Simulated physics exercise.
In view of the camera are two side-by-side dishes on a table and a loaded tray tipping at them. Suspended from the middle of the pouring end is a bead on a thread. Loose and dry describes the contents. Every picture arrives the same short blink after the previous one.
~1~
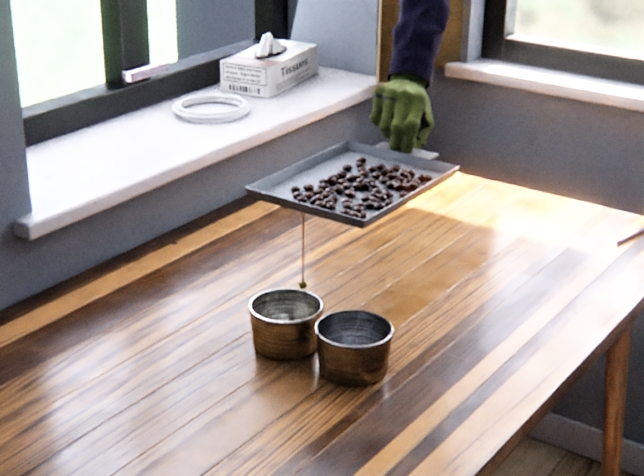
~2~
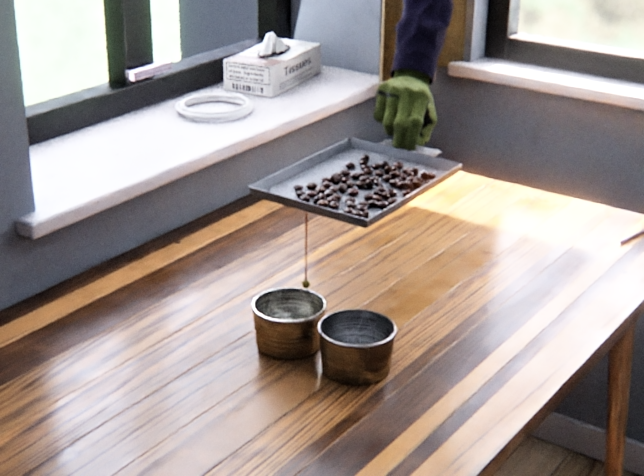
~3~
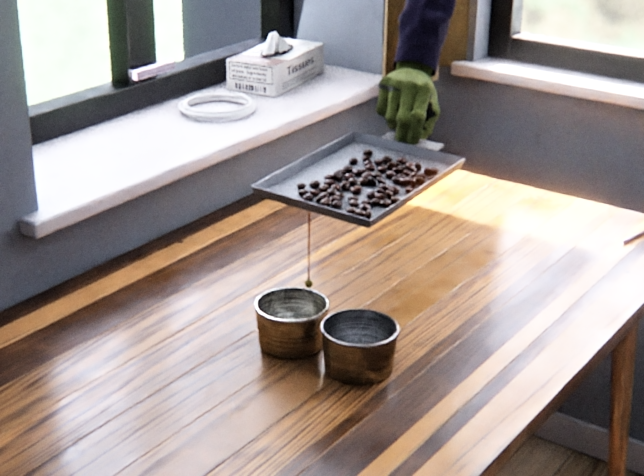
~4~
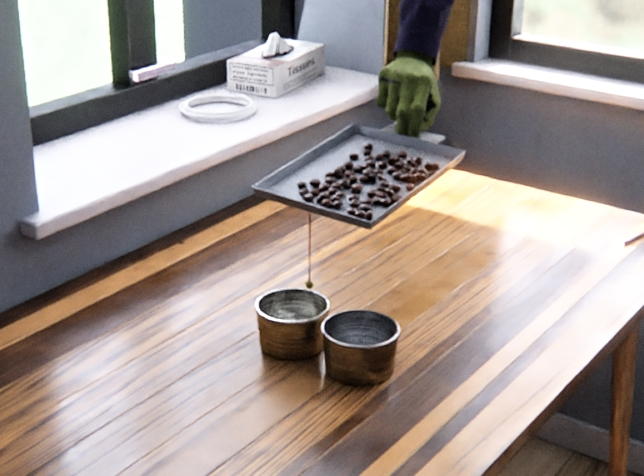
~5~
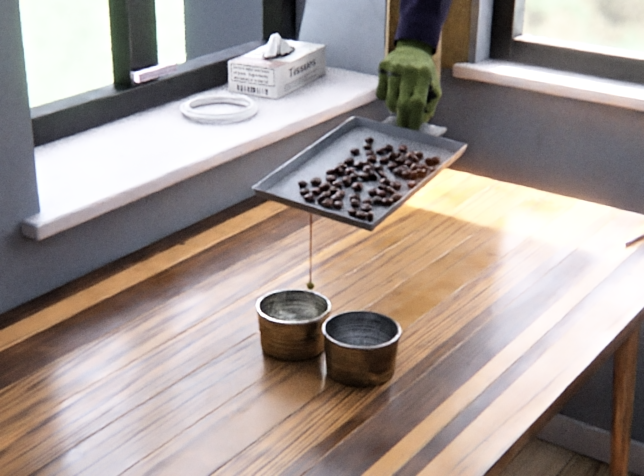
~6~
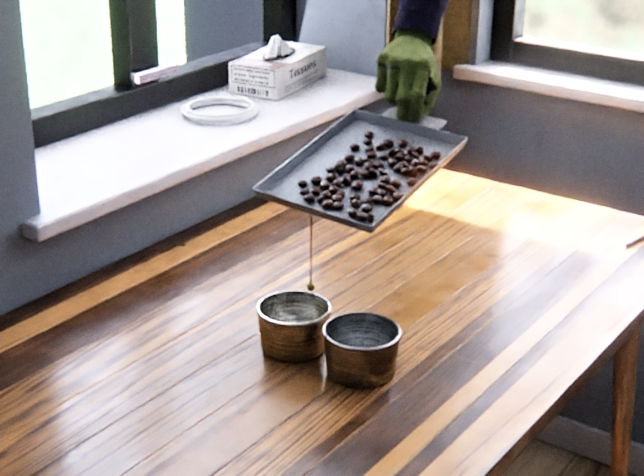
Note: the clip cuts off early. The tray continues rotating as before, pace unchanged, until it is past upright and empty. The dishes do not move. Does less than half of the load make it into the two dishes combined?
No - more than half does.
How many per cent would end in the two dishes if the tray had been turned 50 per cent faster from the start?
Share: Around 90%.
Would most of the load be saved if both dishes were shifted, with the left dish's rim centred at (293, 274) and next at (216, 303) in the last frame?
In the first position shy of half, in the second shy of half.
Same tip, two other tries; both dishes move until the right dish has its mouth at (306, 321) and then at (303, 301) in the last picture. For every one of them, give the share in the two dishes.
60 and 30 in a hundred.
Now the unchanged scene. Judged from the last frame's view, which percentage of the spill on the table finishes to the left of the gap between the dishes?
Some 90 per cent.
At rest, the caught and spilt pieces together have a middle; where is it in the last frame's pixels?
Around (326, 355).
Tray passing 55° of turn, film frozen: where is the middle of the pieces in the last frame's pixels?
Mark it at roughly (342, 202) in the final frame.
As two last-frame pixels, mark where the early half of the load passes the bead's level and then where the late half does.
It passes near (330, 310) first and then near (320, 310).
Soon after the last picture, tray tipped steeply; nearly all on the tray; a small part in the air.
A little later, tray tipped right over; about a quarter on the tray; about a quarter in the right dish; about a quarter in the left dish; a small part outside both; about a quarter in the air.
Later still, tray tipped past a quarter turn; about a third in the right dish; about a third in the left dish; about a quarter outside both.
At rest, tray tipped past a quarter turn; about a third in the right dish; about a third in the left dish; about a quarter outside both.
